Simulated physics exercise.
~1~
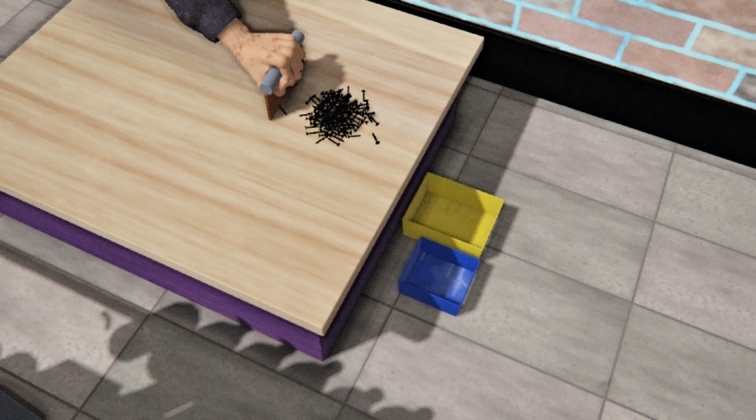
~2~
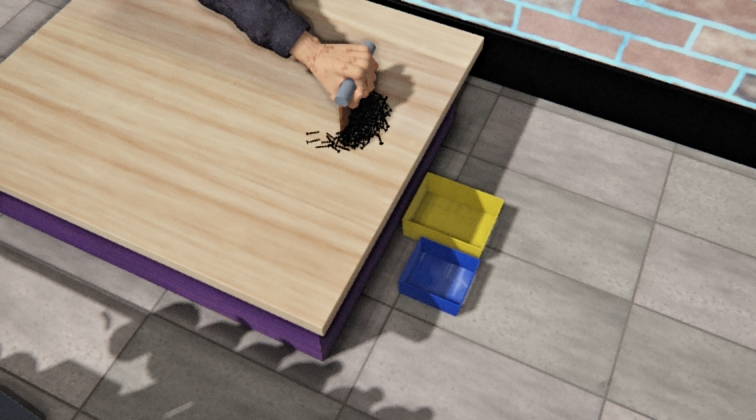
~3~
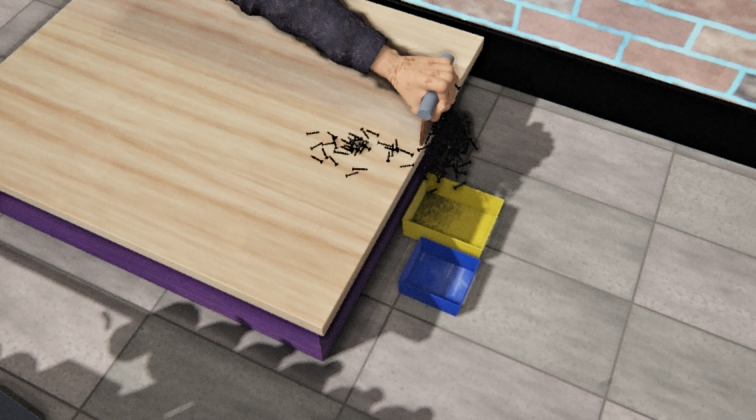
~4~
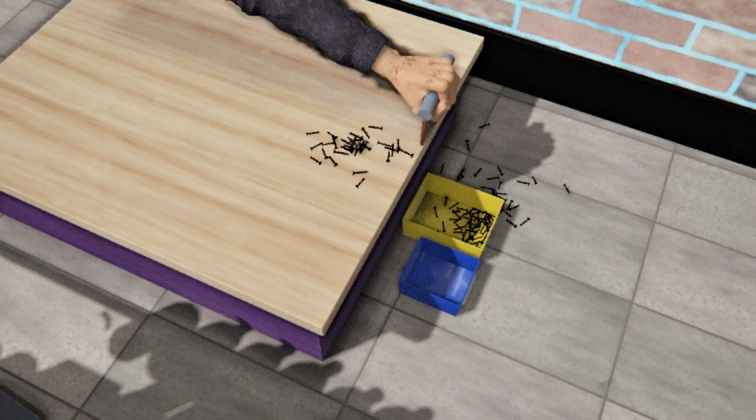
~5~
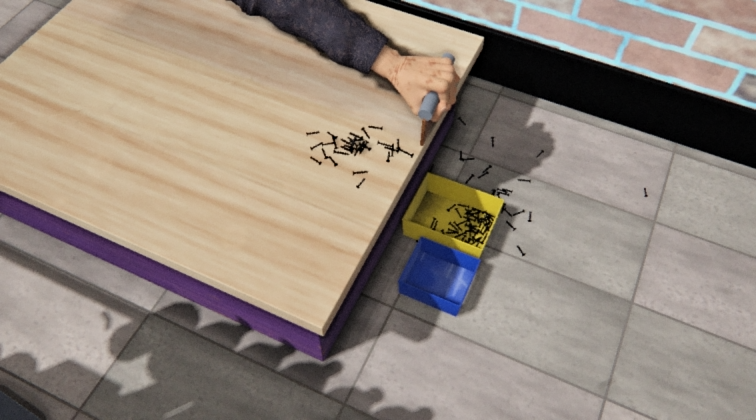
On a pale wooden tabletop above a gray tiled floor, a hand pushes a pile of small black screws rightward with a scraper until many spill over the edge, landing in the yellow bin and on the floor, while some stay on top and the blue bin remains empty.
